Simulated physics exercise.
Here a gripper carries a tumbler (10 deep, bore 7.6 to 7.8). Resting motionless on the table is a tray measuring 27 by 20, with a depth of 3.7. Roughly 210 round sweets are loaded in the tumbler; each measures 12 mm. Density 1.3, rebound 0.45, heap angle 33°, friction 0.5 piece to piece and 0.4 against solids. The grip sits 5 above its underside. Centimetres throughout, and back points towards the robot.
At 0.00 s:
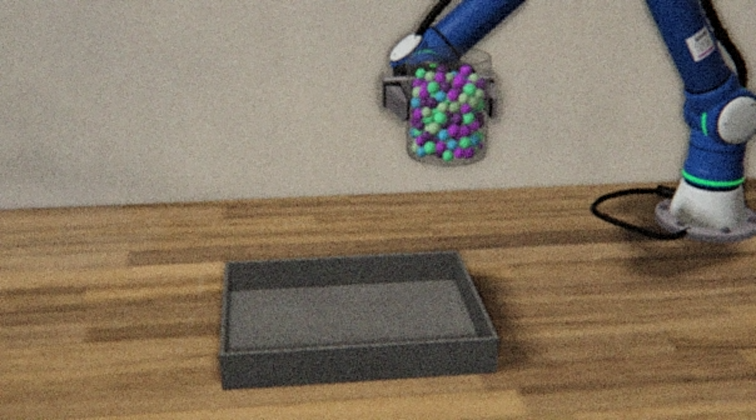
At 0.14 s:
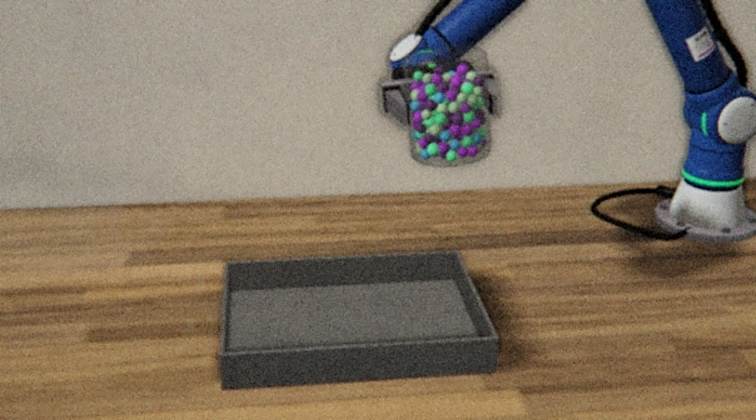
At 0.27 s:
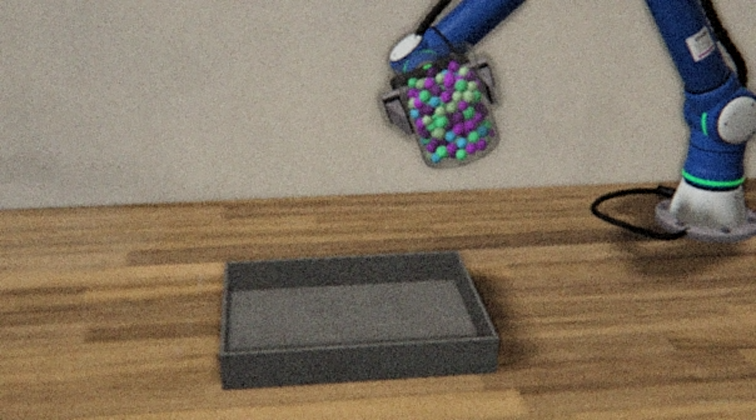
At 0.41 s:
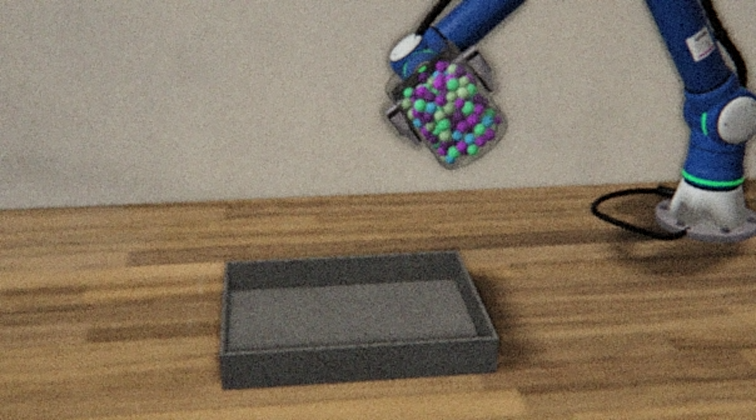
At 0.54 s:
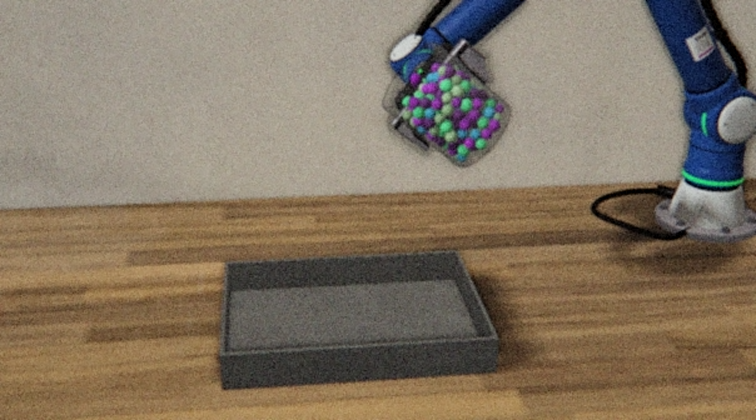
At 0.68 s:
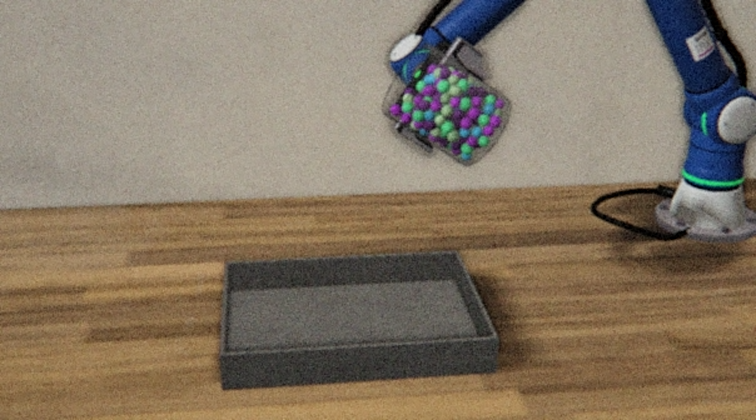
A blue robot arm held a clear tumbler of purple, green and blue round sweets above an empty gray tray, then steadily tilted it until its mouth leaned toward the left, the sweets staying inside.
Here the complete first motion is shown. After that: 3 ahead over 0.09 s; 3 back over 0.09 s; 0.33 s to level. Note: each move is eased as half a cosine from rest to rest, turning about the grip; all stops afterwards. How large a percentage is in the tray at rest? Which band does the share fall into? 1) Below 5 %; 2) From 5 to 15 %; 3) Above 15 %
(2) From 5 to 15 %.
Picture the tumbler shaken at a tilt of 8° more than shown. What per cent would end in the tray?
Estimate: Close to 10 per cent.
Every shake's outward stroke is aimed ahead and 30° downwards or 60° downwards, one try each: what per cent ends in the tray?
Try one gives about 0 in a hundred, try two about 0 in a hundred.
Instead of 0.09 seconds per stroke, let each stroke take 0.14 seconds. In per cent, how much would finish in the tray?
Then about 0 per cent.
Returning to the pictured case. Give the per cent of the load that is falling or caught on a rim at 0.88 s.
6 %.
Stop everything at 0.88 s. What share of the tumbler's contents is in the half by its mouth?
Some 45 per cent.
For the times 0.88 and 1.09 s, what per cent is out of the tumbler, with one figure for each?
5, then 10.
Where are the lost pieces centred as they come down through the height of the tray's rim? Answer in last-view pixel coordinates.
(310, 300).
By 0.88 s, tilted 54° forward, highest piece 28 above the table; 196 in the tumbler, 12 in flight or on a rim.
By 1.09 s, tilted 12° forward, highest piece 30 above the table; 192 in the tumbler, 15 in the tray, 1 in flight or on a rim.
By 1.39 s, level, highest piece 30 above the table; 192 in the tumbler, 15 in the tray, 1 on the table or floor.
By 2.44 s, level, highest piece 30 above the table; 192 in the tumbler, 15 in the tray, 1 on the table or floor.
Final count, 192 in the tumbler, 15 in the tray, 1 on the table or floor. That is 7 % in the tray.
